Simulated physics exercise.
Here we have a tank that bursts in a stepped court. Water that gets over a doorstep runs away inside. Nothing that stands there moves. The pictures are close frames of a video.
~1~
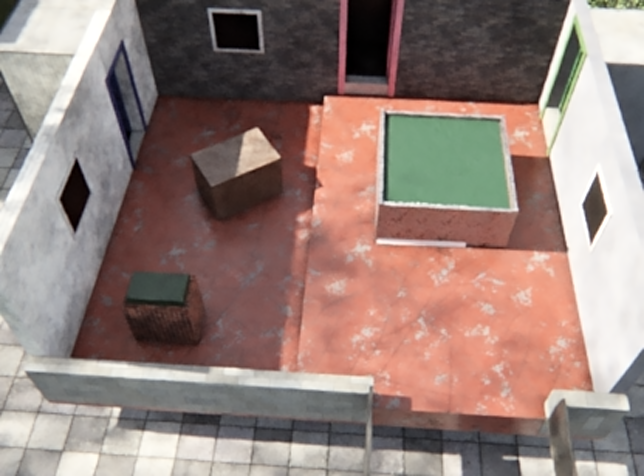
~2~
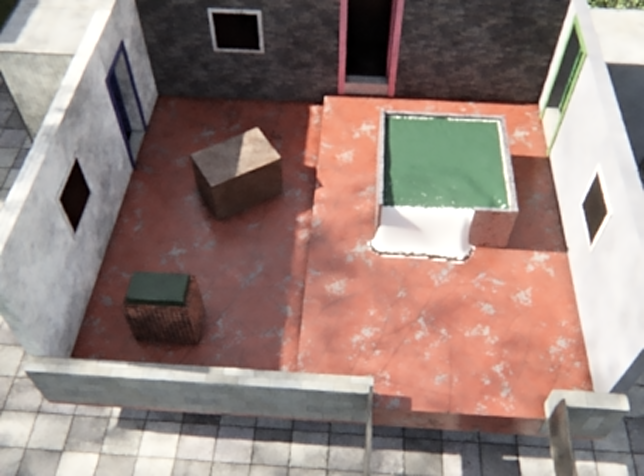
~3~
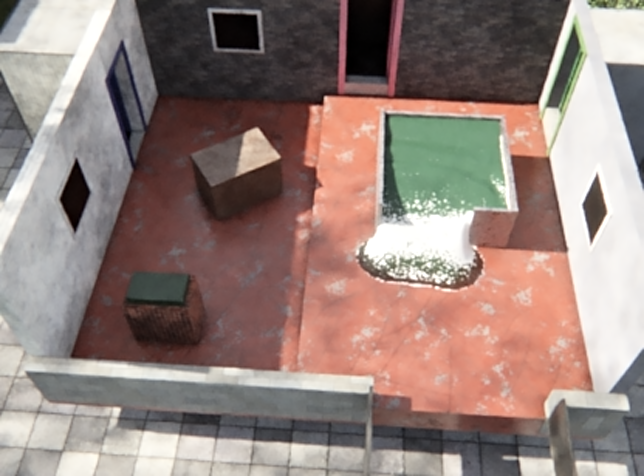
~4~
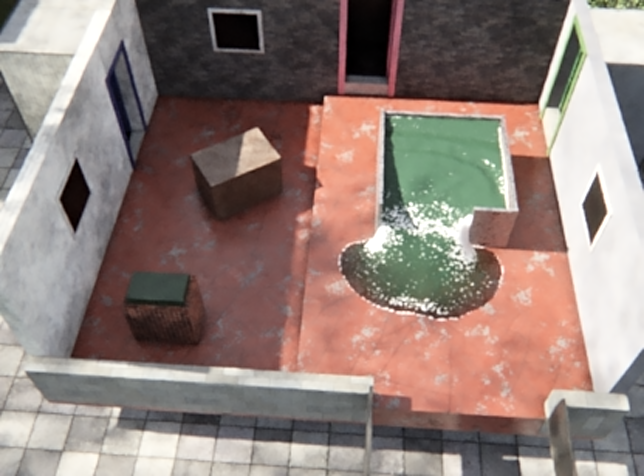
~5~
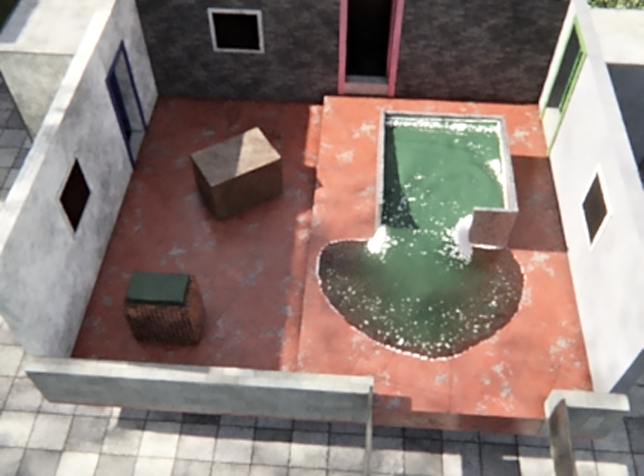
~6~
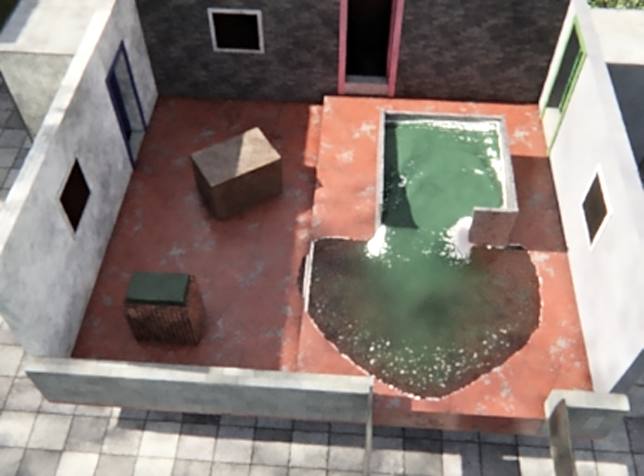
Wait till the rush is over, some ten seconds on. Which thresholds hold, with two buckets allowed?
One by one: The pink door admits no more than that; the green door admits no more than that; the blue door admits no more than that.
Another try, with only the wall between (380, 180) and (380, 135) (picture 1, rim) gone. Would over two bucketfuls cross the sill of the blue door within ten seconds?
The blue one takes more.
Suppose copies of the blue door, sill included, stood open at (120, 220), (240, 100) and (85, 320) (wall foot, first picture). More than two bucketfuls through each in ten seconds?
As listed: Is under, is under, lets more in.
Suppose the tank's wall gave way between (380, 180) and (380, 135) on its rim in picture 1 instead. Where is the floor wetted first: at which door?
I say the blue door.
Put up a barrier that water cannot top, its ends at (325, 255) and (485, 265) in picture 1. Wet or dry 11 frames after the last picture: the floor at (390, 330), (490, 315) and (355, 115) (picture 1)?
As listed: Clear, no water, not flooded.
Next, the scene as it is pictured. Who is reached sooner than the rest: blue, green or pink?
It is the blue door.
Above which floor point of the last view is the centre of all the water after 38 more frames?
Close to (306, 259).
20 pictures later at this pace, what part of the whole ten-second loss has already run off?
Roughly 60 per cent.
A moment on, water covers 30 % of the floor; the pink door not reached, the green door not reached, the blue door not reached.
Next, water covers 35 % of the floor; the pink door not reached, the green door not reached, the blue door not reached.
Then, water covers 40 % of the floor; the pink door not reached, the green door not reached, the blue door not reached.
Later, water covers 70 % of the floor; the pink door not reached, the green door not reached, the blue door wet at the sill, nothing in.
In the end, water covers 80 % of the floor; the pink door not reached, the green door wet at the sill, nothing in, the blue door wet at the sill, nothing in.
